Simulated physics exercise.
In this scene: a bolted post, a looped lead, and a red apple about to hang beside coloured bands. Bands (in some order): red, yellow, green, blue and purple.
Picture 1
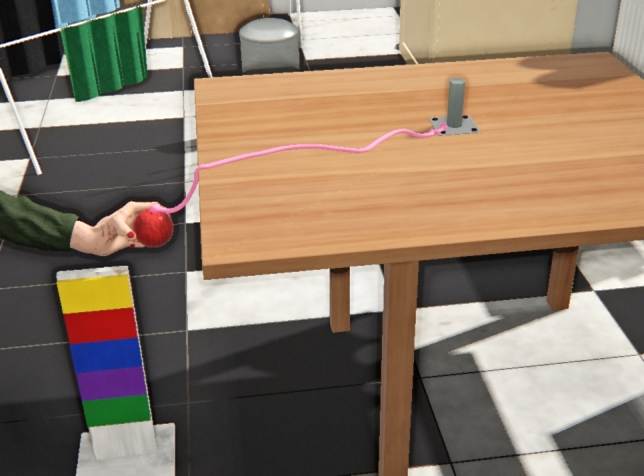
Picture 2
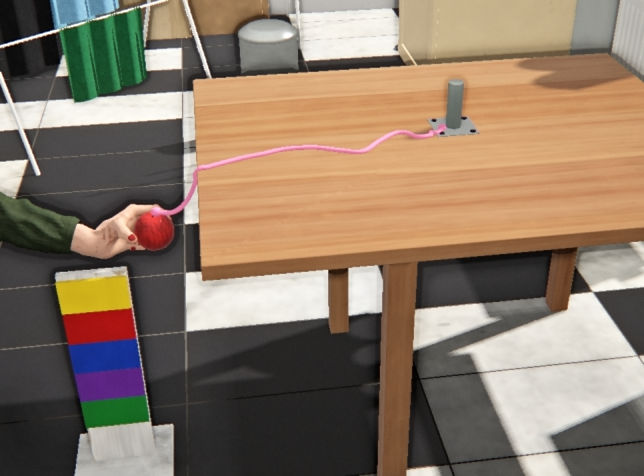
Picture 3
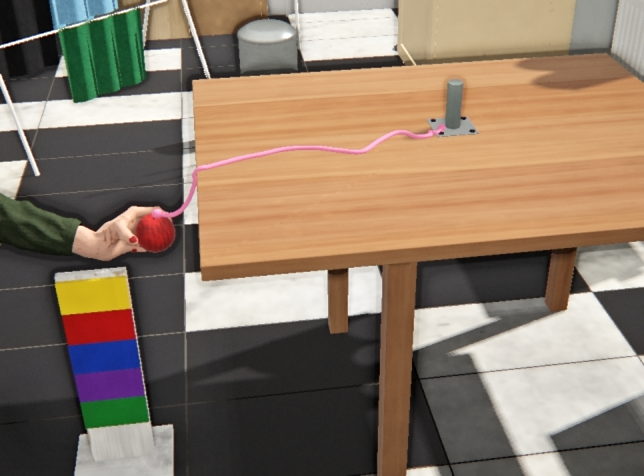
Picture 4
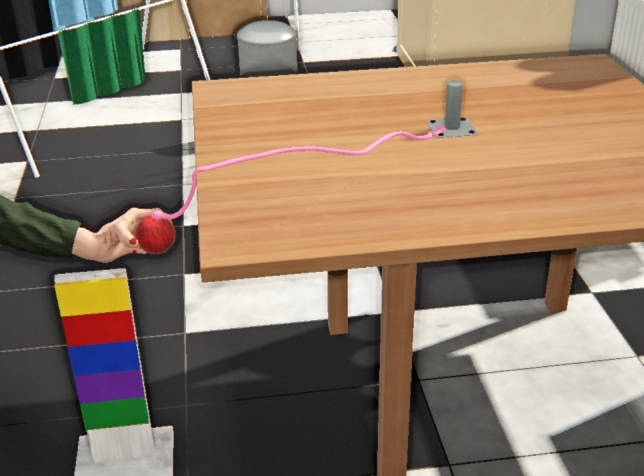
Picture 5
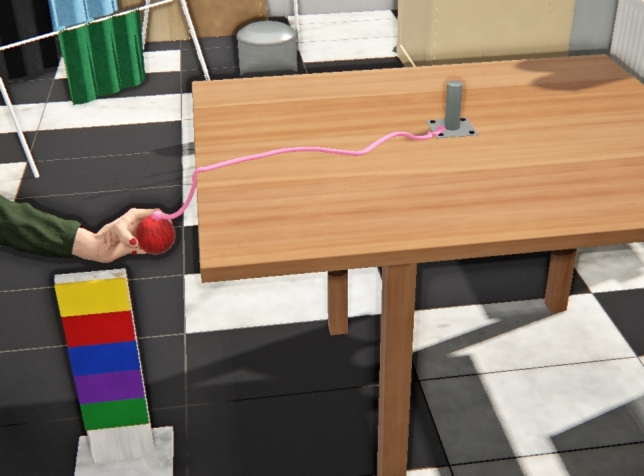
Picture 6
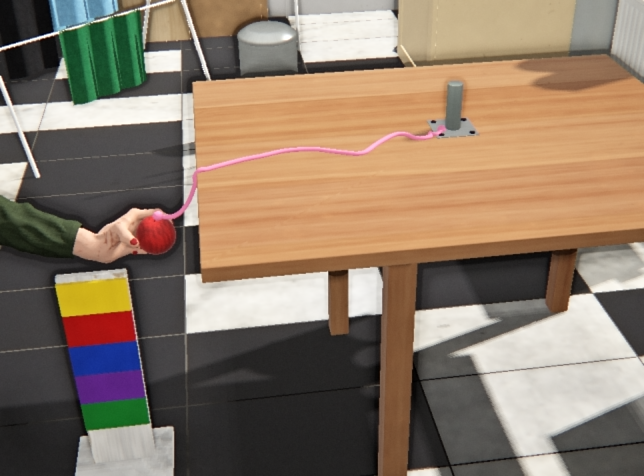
A hand in a dark green sleeve held a red ball on a pink cord beside a wooden table, above a board of coloured bands, and stayed almost completely still throughout.
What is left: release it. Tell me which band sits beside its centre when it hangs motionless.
The yellow one sits beside it.
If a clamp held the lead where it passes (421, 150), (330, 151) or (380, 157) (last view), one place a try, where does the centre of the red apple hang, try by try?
In that order: (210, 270), (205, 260) and (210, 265).
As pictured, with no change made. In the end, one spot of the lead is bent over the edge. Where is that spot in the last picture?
You'll find it close to (231, 163).
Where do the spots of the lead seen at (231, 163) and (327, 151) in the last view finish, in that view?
First one: (196, 173); second one: (293, 152).
Soon after, apple near (230, 271); level with yellow.
Then, apple near (197, 284); level with yellow.
At rest, apple near (210, 282); level with yellow. The yellow one.
